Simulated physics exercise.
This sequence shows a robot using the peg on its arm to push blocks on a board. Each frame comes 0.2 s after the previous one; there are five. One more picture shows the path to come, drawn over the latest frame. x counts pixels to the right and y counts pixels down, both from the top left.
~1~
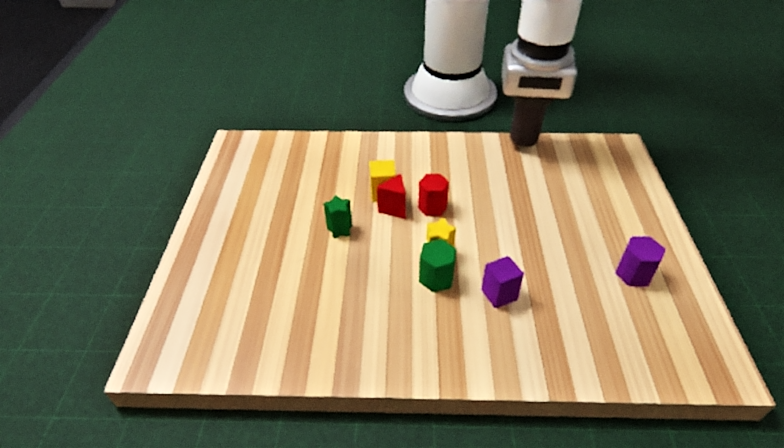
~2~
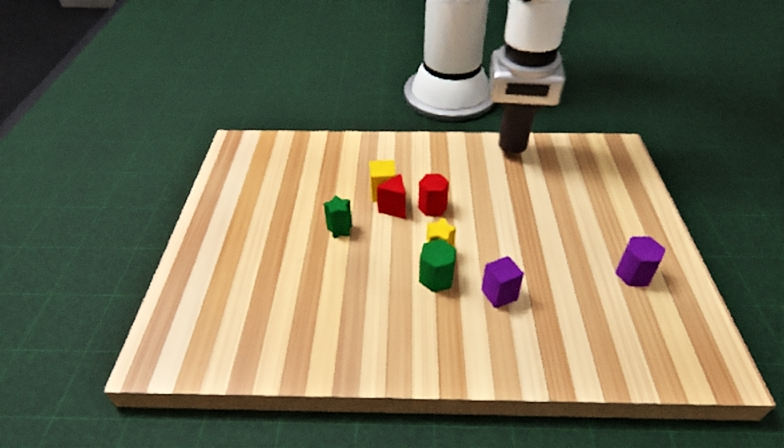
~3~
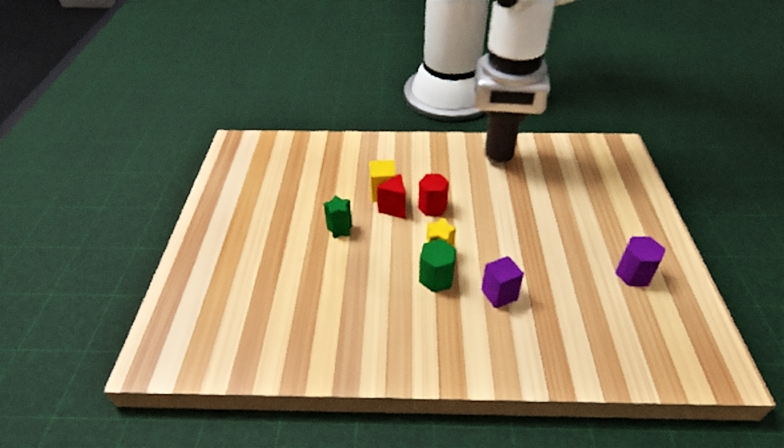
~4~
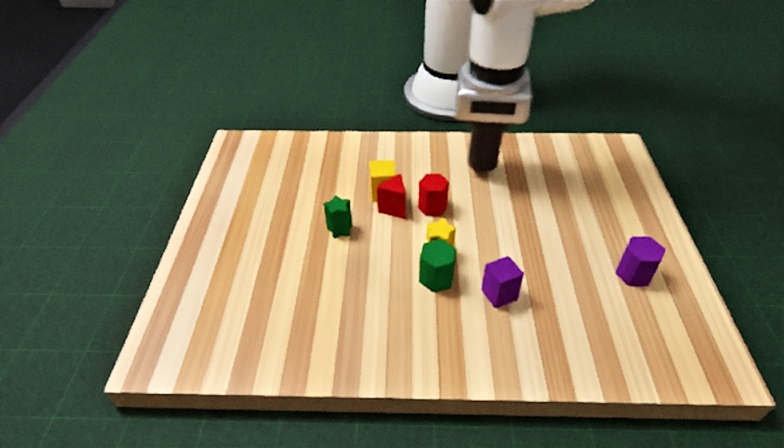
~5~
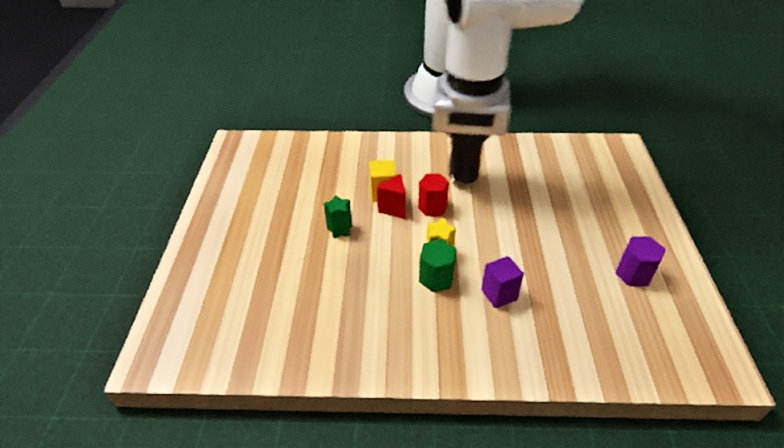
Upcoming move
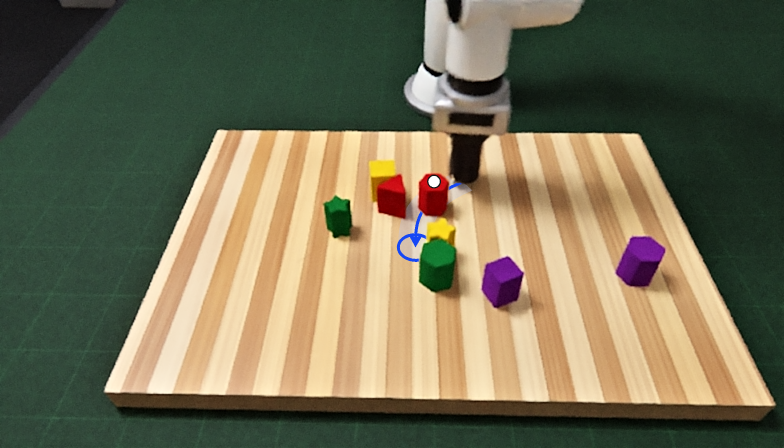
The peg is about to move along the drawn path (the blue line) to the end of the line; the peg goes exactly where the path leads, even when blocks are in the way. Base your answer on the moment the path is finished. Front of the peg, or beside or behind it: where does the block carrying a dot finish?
I'm fairly sure the block carrying a dot rides along ahead of the peg to the very end.
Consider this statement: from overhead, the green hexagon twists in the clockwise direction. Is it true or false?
That statement is accurate.
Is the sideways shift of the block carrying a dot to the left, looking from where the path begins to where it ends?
Yes - that is the case.
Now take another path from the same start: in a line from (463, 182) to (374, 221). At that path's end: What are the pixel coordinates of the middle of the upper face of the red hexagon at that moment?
Around pixel (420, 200).
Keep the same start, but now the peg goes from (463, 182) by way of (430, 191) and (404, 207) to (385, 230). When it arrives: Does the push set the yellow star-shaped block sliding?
No, that is not what happens.
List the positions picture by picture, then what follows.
In the first picture, peg's lower end (524, 139); red triangular block (394, 184); red hexagon (434, 182); green hexagon (438, 252); yellow star-shaped block (441, 228).
In the second picture, peg (513, 146); blocks still.
In the third picture, peg (499, 154); blocks still.
In the fourth picture, peg (483, 163); blocks still.
In the fifth picture, peg (463, 175); red triangular block (394, 184); red hexagon (434, 182); green hexagon (438, 252); yellow star-shaped block (441, 228).
Drawn move, from (463, 182) over (436, 197) and (419, 219) to (416, 247); the dot is on the red hexagon.
The first path, step by step. One third of the way, peg (436, 189); red hexagon (426, 190), turned 15° anticlockwise.
Two thirds of the way, peg (419, 212); red hexagon (418, 215), turned 55° anticlockwise.
At the end, peg (416, 240); red triangular block still; red hexagon (414, 245), turned 55° anticlockwise; green hexagon (443, 258), turned 20° clockwise; yellow star-shaped block (444, 235), turned 85° anticlockwise.
